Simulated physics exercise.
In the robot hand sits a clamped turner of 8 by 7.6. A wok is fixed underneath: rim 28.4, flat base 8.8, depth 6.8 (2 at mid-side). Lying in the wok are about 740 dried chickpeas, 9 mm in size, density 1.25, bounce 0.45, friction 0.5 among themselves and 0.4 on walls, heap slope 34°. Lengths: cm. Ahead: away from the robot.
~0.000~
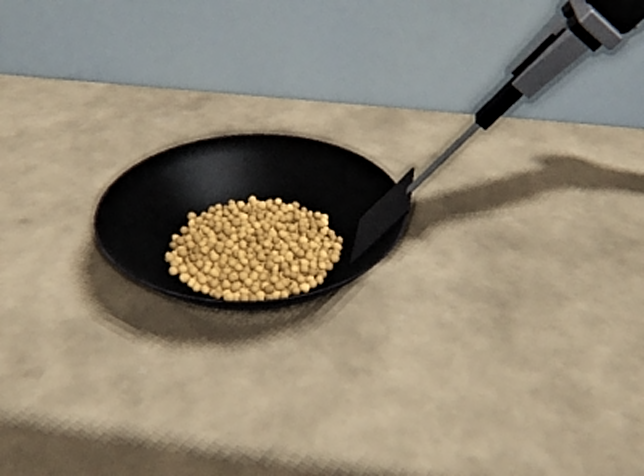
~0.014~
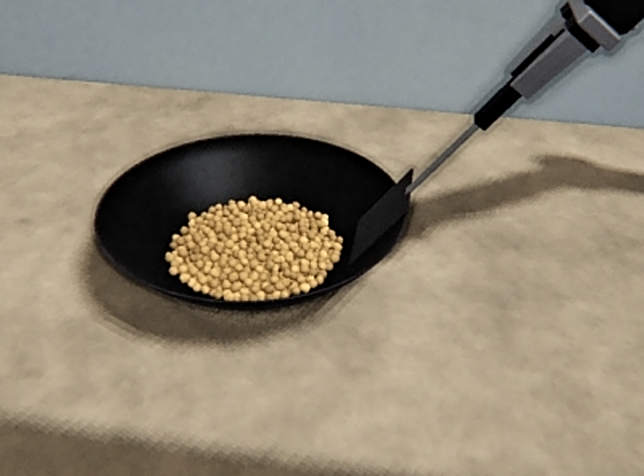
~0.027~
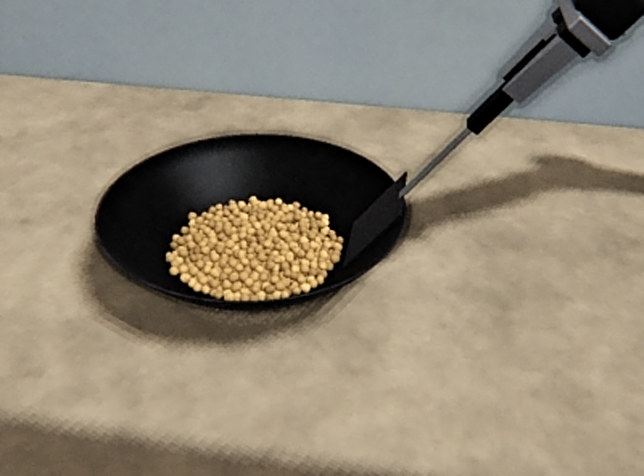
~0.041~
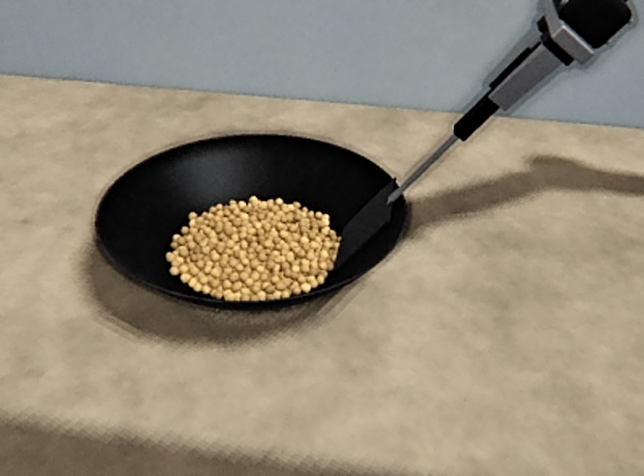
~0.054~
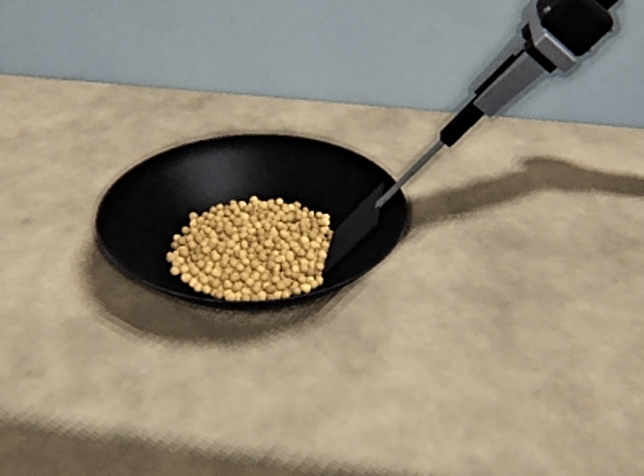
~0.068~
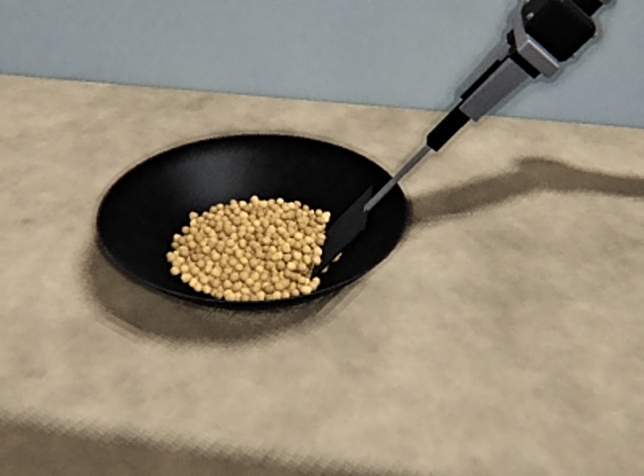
To begin with, a black wok of dried chickpeas sits on a beige surface while a robot hand holds a dark turner against its right inner side. The turner then slides slowly left and slightly downward into the heap's right edge, nudging a few chickpeas as the rest stay still.
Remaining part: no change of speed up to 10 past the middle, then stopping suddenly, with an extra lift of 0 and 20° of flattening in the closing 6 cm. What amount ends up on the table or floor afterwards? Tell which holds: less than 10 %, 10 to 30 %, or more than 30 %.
What holds is 10 to 30 %.
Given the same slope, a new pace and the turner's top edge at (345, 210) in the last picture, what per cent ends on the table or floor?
35 %.
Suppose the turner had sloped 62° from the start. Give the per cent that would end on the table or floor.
Around 25 in a hundred.
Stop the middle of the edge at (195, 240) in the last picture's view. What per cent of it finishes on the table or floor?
About 0 per cent.
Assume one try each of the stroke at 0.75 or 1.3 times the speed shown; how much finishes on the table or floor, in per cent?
I'd say near 15 and then near 30 per cent.
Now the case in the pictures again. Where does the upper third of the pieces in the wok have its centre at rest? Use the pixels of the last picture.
Roughly at (155, 213).
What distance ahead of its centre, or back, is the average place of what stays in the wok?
About 4.5 cm ahead.
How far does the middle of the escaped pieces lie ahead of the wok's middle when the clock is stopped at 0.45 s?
That distance is around 18 cm.
By 0.14 s, sloping 54°, highest piece 8 above the table; 744 in the wok.
By 0.21 s, sloping 49°, highest piece 8 above the table; 744 in the wok.
By 0.45 s, sloping 34°, highest piece 8 above the table; 602 in the wok, 109 on the table or floor, 33 on the blade or in flight.
By 1.50 s, sloping 34°, highest piece 7 above the table; 600 in the wok, 144 on the table or floor.
Final count, 600 in the wok, 144 on the table or floor. That is 19 % on the table or floor.
